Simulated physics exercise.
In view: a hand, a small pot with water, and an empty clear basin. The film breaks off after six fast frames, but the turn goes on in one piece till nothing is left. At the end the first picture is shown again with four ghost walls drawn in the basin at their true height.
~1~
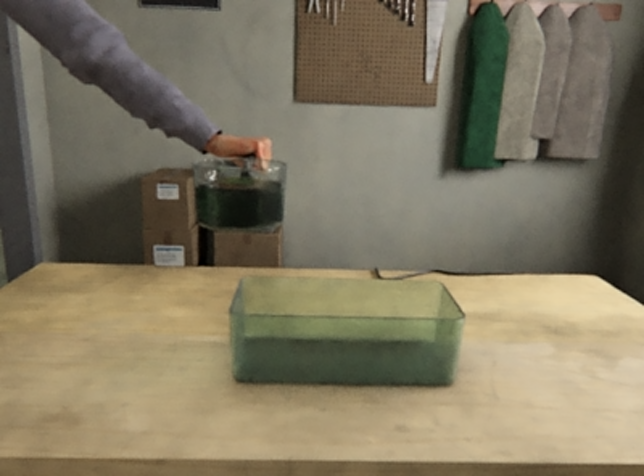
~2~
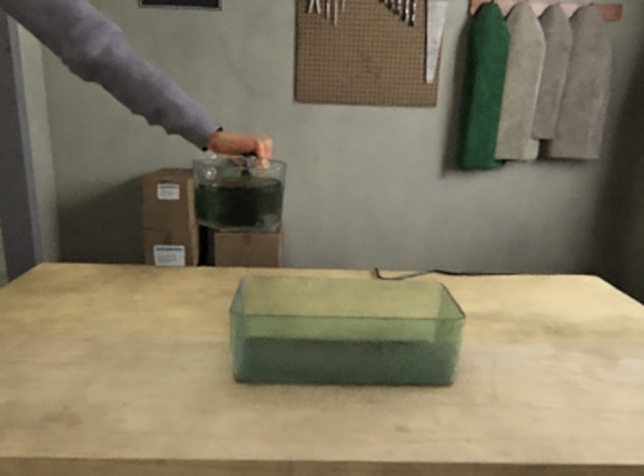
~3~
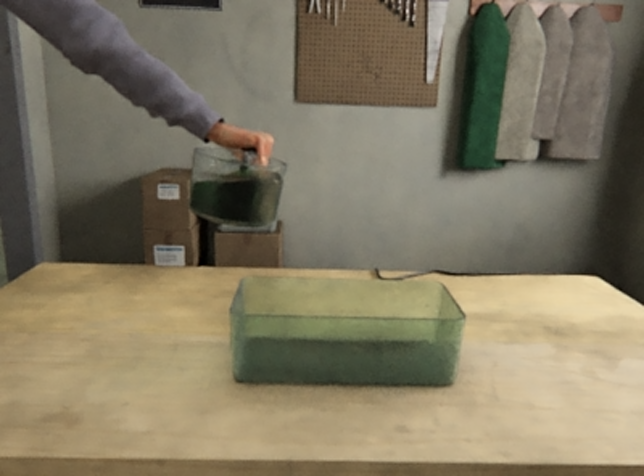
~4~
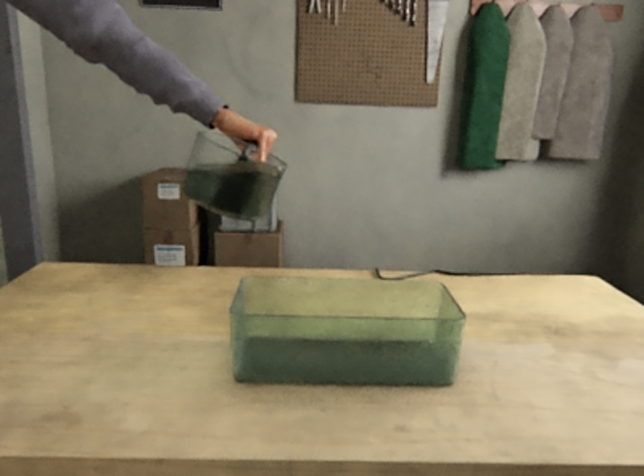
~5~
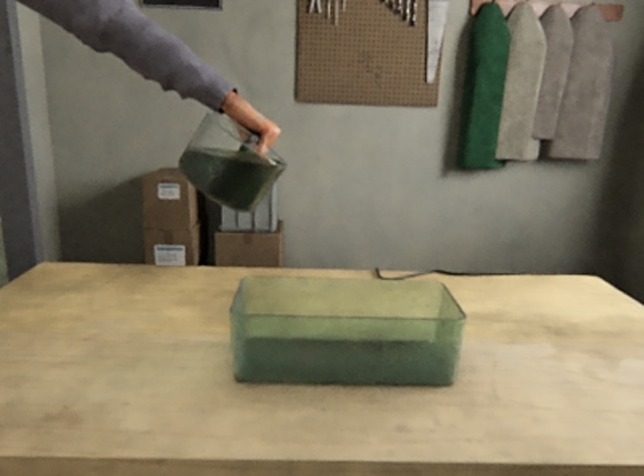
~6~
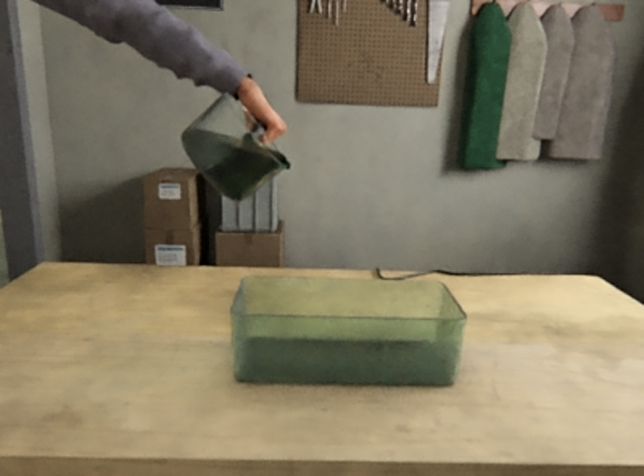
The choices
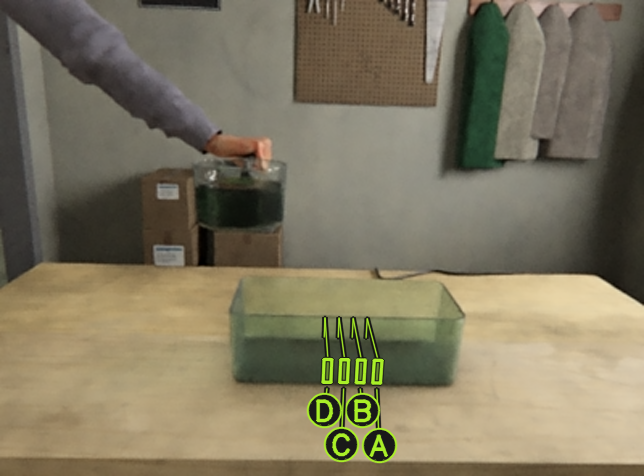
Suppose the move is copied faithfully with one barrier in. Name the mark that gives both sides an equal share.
Go for A.
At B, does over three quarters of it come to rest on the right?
No, it does not.
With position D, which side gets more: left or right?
More ends on the right.
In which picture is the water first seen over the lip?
Picture 6.
In lime, A at (376, 389); B at (360, 388); C at (343, 388); D at (327, 388).
If A is chosen, about 48 % ends left of the wall and 43 % right of it; 8 % is lost outside.
If B is chosen, about 31 % ends left of the wall and 62 % right of it; 7 % is lost outside.
If C is chosen, about 19 % ends left of the wall and 73 % right of it; 8 % is lost outside.
If D is chosen, about 16 % ends left of the wall and 74 % right of it; 9 % is lost outside.
